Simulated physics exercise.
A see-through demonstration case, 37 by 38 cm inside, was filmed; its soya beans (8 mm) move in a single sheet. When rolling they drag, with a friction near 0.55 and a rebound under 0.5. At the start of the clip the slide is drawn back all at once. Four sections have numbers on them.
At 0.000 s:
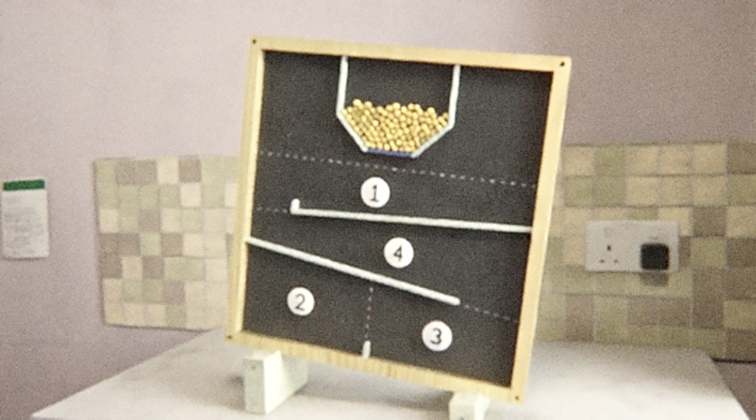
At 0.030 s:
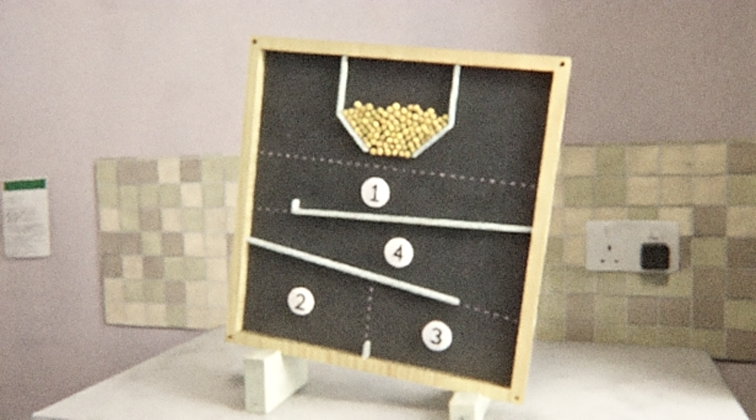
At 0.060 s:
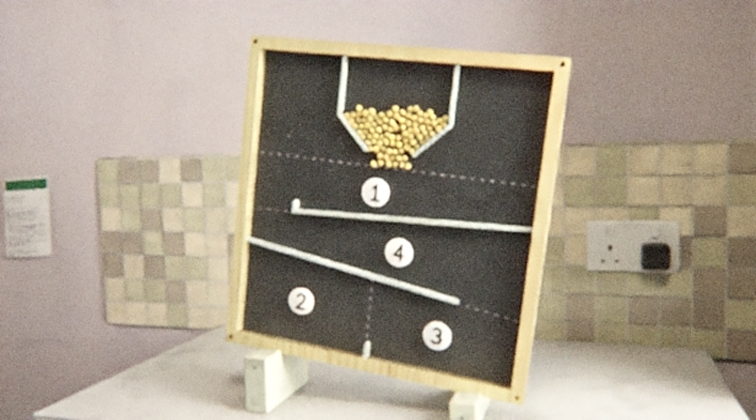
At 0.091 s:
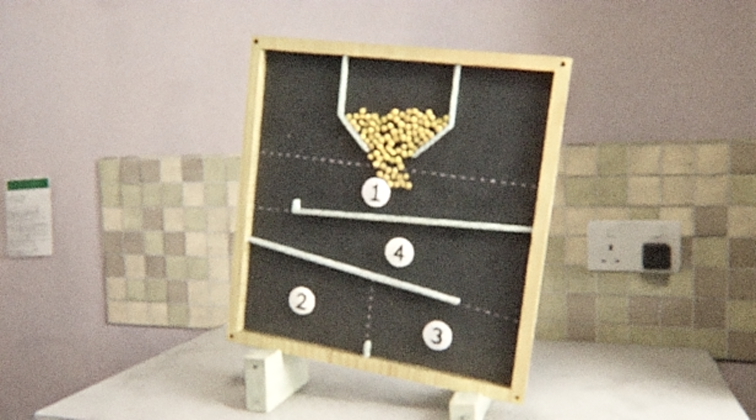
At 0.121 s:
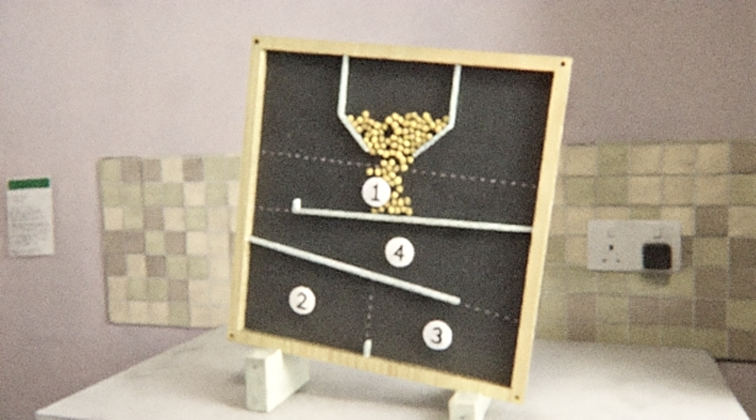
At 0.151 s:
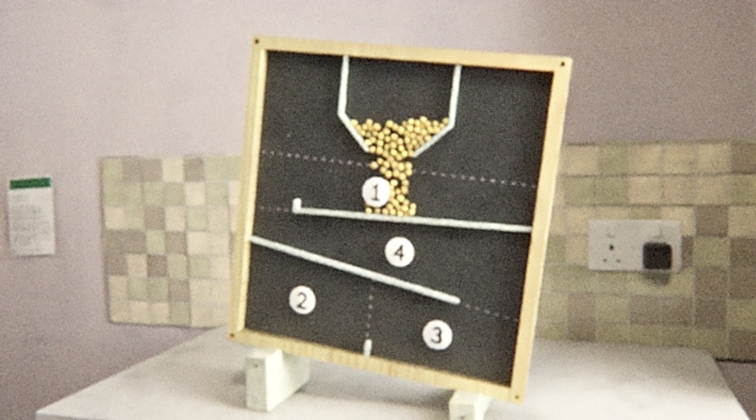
A framed board stands on a table as yellow beads pour onto a ledge below.
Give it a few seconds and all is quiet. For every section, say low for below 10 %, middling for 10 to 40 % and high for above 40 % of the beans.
Section 1: High, section 2: Low, section 3: Low, section 4: Low.
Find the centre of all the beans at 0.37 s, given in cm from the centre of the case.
Roughly 2 cm to the right and 1 cm up.
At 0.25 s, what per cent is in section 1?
I'd put it near 75 in a hundred.
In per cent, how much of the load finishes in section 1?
Around 100 %.
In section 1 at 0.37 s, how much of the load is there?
Share: Close to 95 percent.
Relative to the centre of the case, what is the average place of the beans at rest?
Right by roughly 3 cm, up by roughly 1 cm.
After 0.25 s, the beans' middle is 1 cm right of and 3 cm above the centre; no. 1, 75 %.
After 0.37 s, the beans' middle is 2 cm right of and 1 cm above the centre; no. 1, 95 %.
After 0.60 s, the beans' middle is 3 cm right of and 1 cm above the centre; no. 1, 100 %.
All still by 1.6 s, no. 1, 100 %, no. 2, 0 %, no. 3, 0 %, no. 4, 0 %.
